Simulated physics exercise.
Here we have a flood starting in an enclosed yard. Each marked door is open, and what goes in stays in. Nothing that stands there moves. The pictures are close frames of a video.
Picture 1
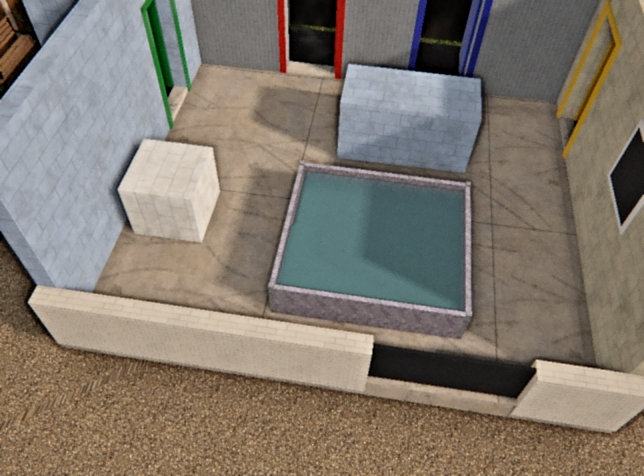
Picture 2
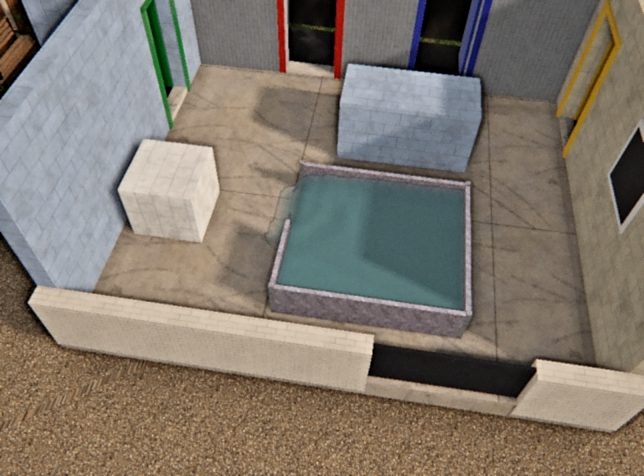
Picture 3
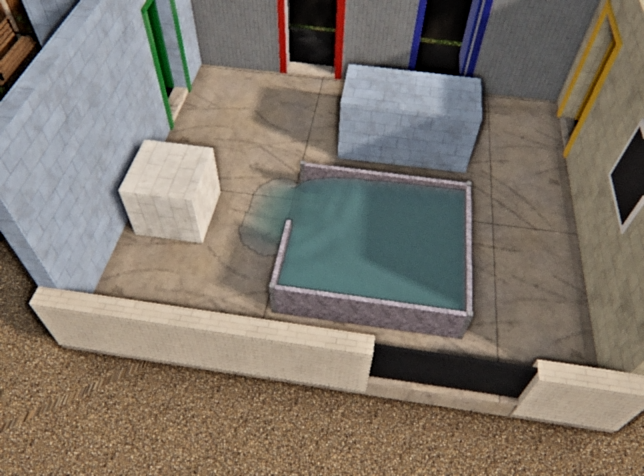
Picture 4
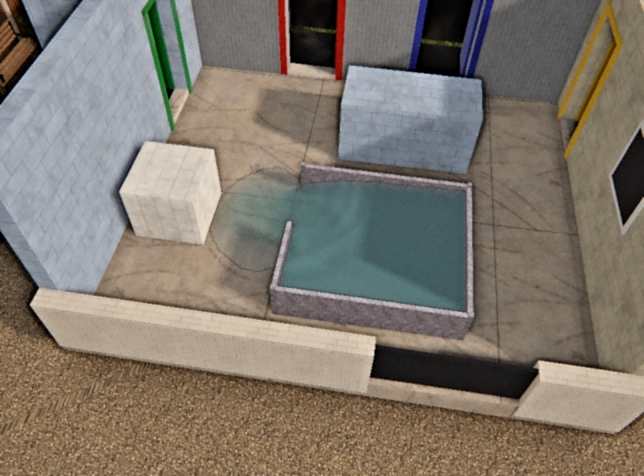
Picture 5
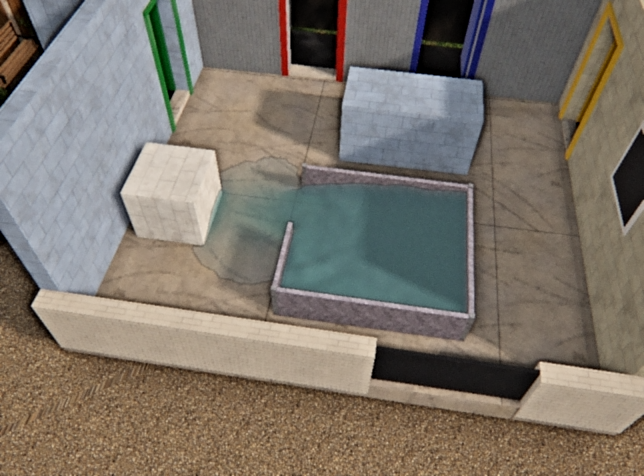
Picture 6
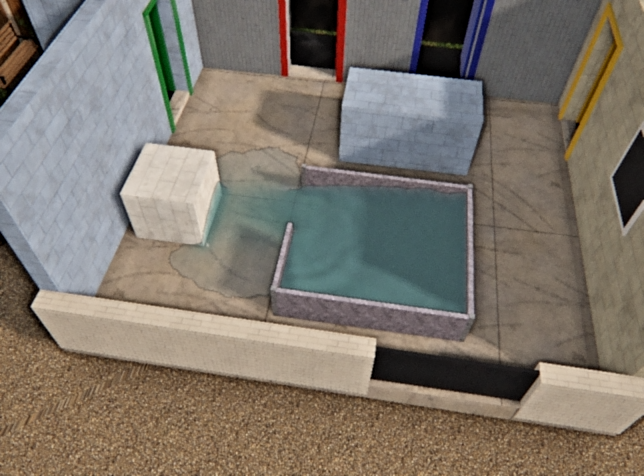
At the start, still teal water fills a low-walled square tank in a yard with a white block to its left and a blue block behind. A gap opens in the tank's left wall and water pours out, spreading leftward across the paved floor until it meets the white block and fans along its side.
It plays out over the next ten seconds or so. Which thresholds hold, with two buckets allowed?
One by one: The yellow door floods; the blue door holds within the limit; the red door holds within the limit; the green door floods.
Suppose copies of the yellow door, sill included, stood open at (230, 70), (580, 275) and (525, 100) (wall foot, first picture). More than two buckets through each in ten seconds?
As listed: Goes over, stays under, takes less.
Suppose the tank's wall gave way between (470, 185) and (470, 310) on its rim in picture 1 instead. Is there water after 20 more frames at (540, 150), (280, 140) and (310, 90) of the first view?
In turn: Flooded, no water, free of water.
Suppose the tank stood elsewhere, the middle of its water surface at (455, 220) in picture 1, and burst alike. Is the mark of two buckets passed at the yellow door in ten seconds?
Then: The yellow door goes over.
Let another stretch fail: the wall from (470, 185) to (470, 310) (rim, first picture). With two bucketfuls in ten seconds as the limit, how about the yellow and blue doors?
The yellow door goes over, the blue door takes more.
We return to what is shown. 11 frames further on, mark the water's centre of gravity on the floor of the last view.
Around (309, 234).
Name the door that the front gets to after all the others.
The one in yellow.
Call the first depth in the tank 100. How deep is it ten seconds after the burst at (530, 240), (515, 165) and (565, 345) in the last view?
About 8, 6 and 16 per cent.
A moment on, water covers 20 % of the floor; the yellow door not reached, the blue door not reached, the red door not reached, the green door not reached.
Next, water covers 35 % of the floor; the yellow door not reached, the blue door not reached, the red door not reached, the green door under two buckets in.
Then, water covers 45 % of the floor; the yellow door not reached, the blue door not reached, the red door wet at the sill, nothing in, the green door over two buckets in.
Later, water covers 75 % of the floor; the yellow door wet at the sill, nothing in, the blue door wet at the sill, nothing in, the red door wet at the sill, nothing in, the green door over two buckets in.
In the end, water covers 95 % of the floor; the yellow door over two buckets in, the blue door under two buckets in, the red door wet at the sill, nothing in, the green door far over two buckets in.
